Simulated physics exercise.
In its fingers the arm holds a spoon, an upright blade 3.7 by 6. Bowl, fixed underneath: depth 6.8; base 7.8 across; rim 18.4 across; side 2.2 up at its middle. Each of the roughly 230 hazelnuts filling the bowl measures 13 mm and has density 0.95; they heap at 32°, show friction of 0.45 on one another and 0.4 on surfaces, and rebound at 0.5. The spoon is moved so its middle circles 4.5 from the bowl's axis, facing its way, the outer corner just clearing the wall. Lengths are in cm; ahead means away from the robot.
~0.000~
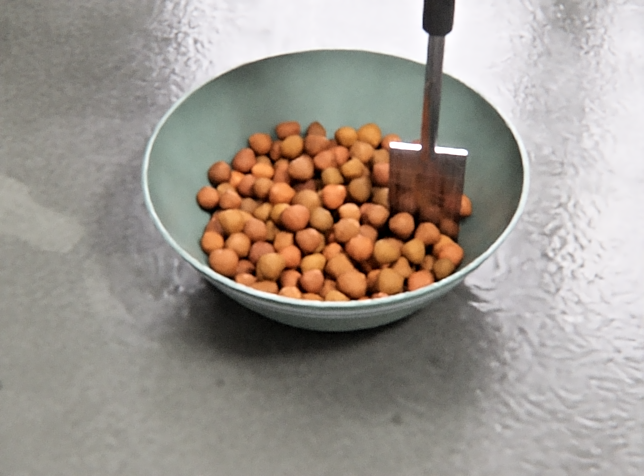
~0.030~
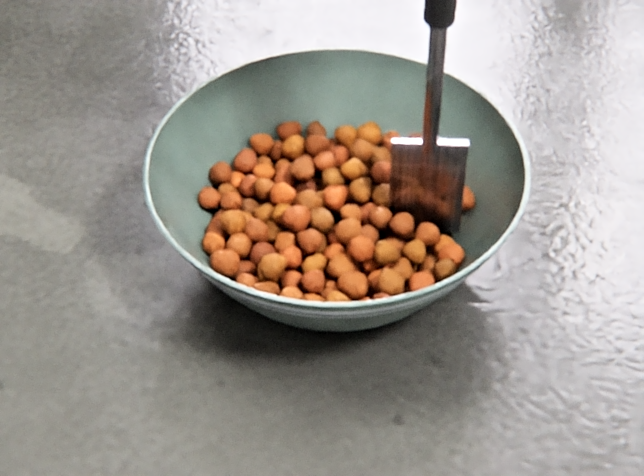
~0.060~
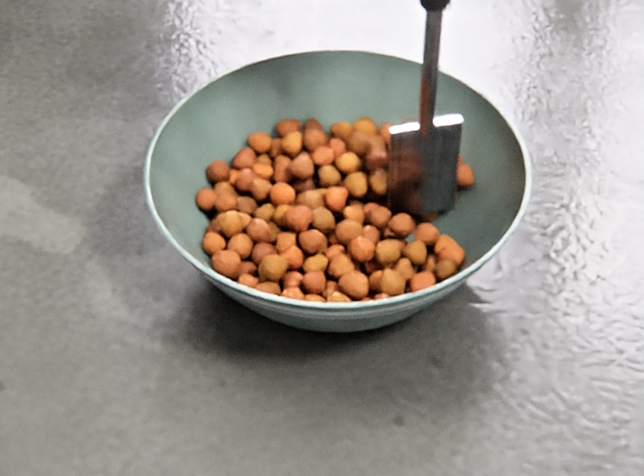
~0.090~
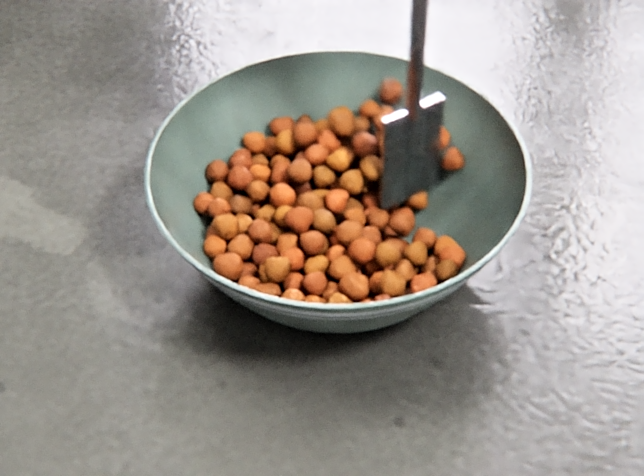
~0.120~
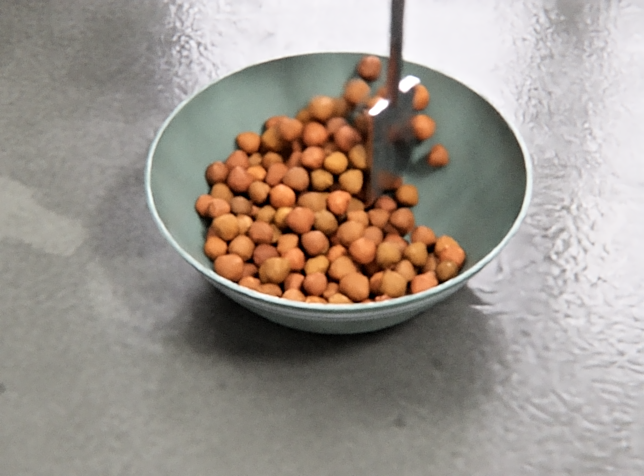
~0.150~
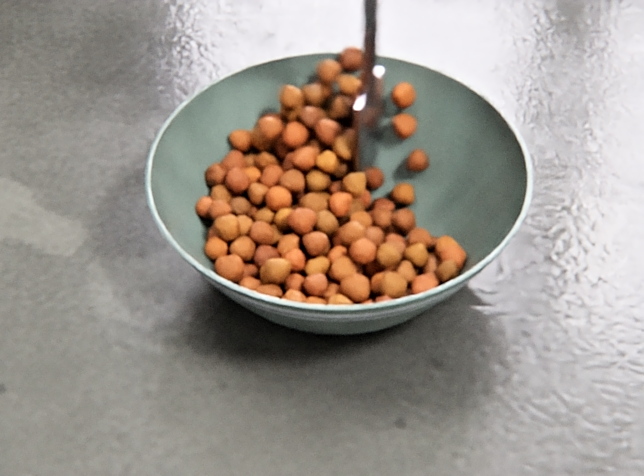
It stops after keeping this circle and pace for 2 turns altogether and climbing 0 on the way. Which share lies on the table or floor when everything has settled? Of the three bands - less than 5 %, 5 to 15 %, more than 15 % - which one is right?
The right band is more than 15 %.
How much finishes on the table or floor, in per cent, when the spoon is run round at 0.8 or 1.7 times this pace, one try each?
First try close to 15, second close to 45, in per cent.
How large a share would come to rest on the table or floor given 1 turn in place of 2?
Estimate: Near 10 %.
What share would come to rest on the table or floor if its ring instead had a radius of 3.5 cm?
That would come to roughly 10 percent.
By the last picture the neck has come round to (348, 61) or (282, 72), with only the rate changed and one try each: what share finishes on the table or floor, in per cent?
About 30 per cent, then about 45 per cent.
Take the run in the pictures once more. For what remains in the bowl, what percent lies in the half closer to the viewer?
About 35 %.
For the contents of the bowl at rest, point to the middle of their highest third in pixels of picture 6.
Roughly pixel (427, 174).
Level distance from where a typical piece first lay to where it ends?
8 cm.
By 0.56 s, 331° round, highest piece 9 above the table; 215 in the bowl, 14 on the table or floor, 3 in flight or on the tool.
By 0.97 s, 222° round, highest piece 8 above the table; 194 in the bowl, 32 on the table or floor, 6 in flight or on the tool.
By 1.38 s, 0° round, highest piece 6 above the table; 187 in the bowl, 45 on the table or floor.
By 2.08 s, 0° round, highest piece 6 above the table; 187 in the bowl, 45 on the table or floor.
Final count, 187 in the bowl, 45 on the table or floor. That is 19 % on the table or floor.
